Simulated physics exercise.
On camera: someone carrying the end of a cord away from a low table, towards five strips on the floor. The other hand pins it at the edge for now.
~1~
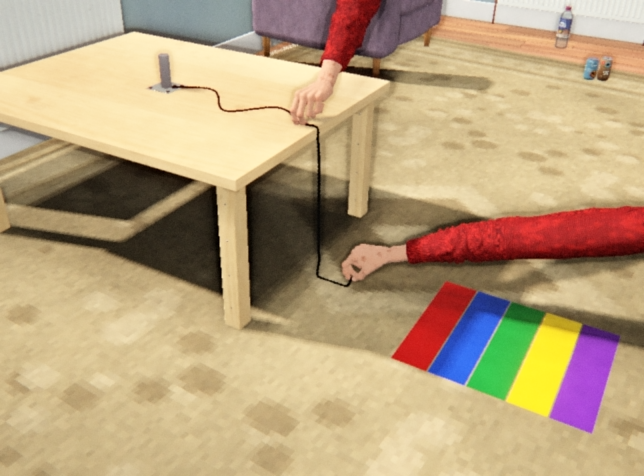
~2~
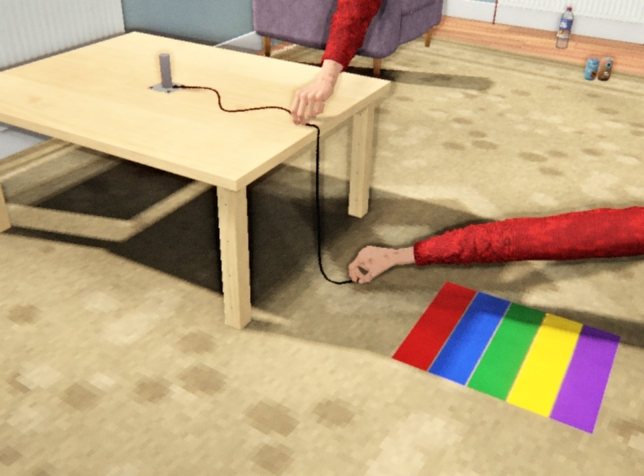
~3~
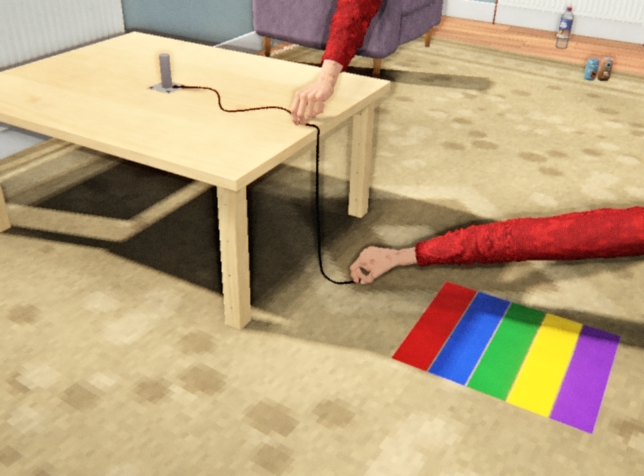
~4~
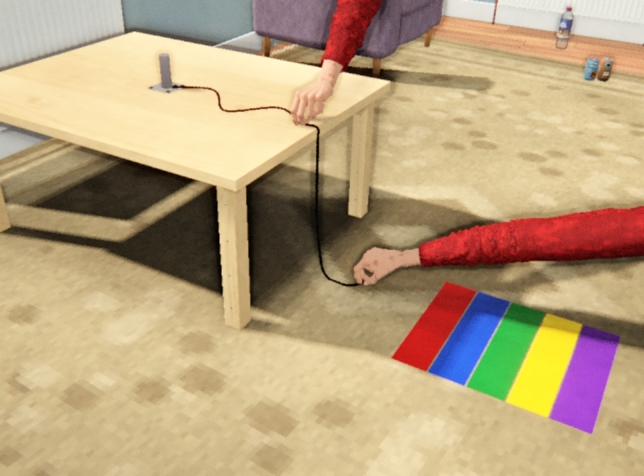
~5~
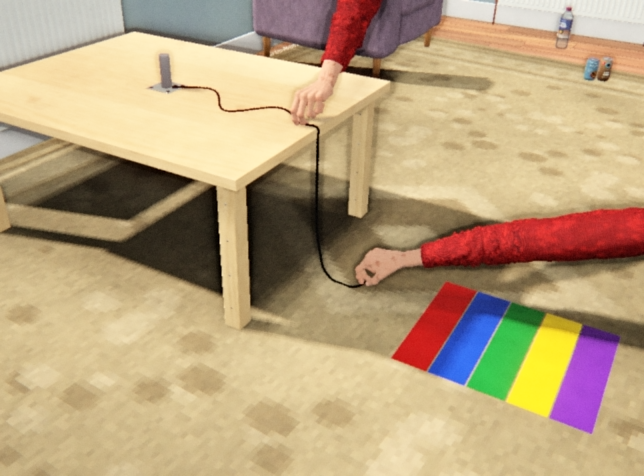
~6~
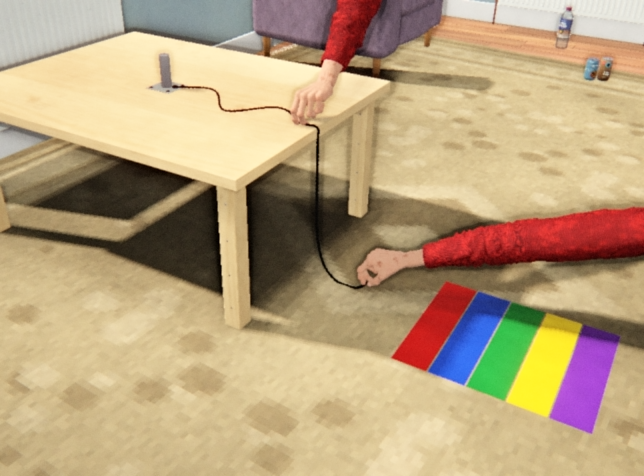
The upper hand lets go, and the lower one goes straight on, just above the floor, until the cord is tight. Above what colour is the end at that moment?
The end stops over the green strip.
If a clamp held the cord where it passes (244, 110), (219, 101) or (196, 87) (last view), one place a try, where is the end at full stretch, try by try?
The places are (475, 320), (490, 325) and (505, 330).
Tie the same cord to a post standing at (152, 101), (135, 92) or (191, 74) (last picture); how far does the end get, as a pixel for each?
About (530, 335), (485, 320) and (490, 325).
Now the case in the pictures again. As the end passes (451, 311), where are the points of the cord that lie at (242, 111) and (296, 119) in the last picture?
At (271, 112), then (322, 145).
Soon after, end near (451, 311); over red.
After that, end near (488, 323); over blue.
At the stop, end near (511, 331); over green. It gets as far as the green strip.
